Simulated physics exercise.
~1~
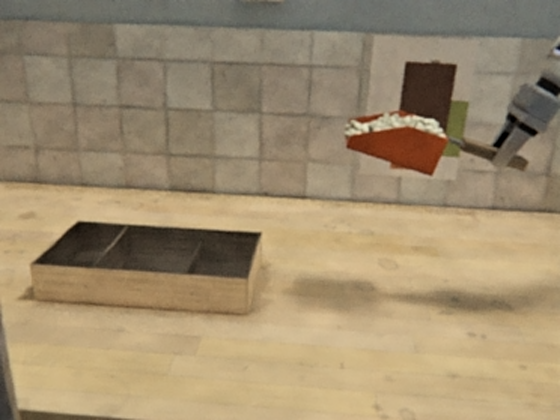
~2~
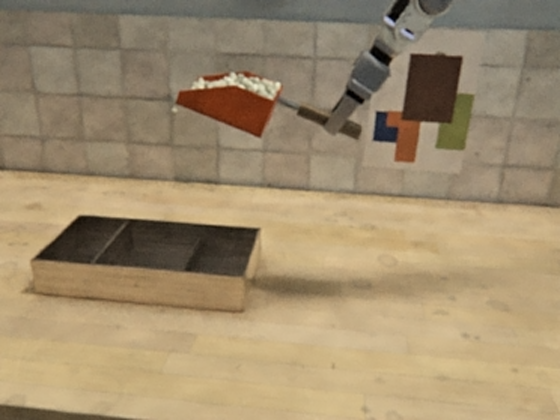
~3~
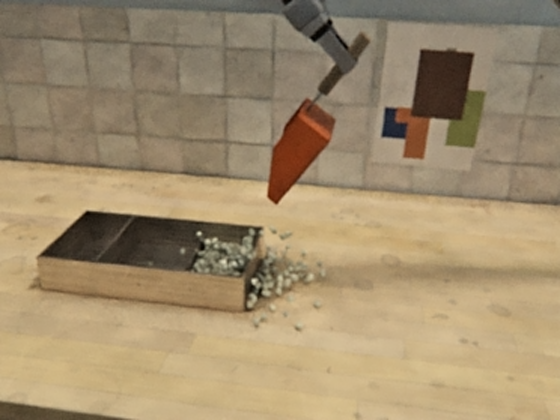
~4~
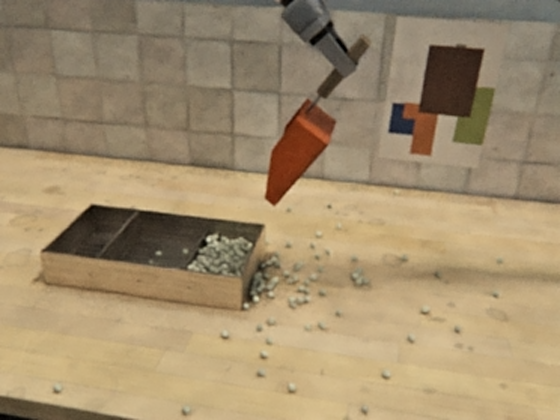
At the start, a robot arm holds a red-orange scoop heaped with small pale beads, high to the right of a low wooden box divided into parts on a light wooden table. The arm carries the loaded scoop left, toward the box, keeping it nearly level. It then shifts back a little to the right and tips the scoop steeply downward, so the beads pour into the right-hand part of the box and over its edge. The emptied scoop stays tilted above the table. Most of the beads end piled in that right-hand part, while others lie scattered across the tabletop.
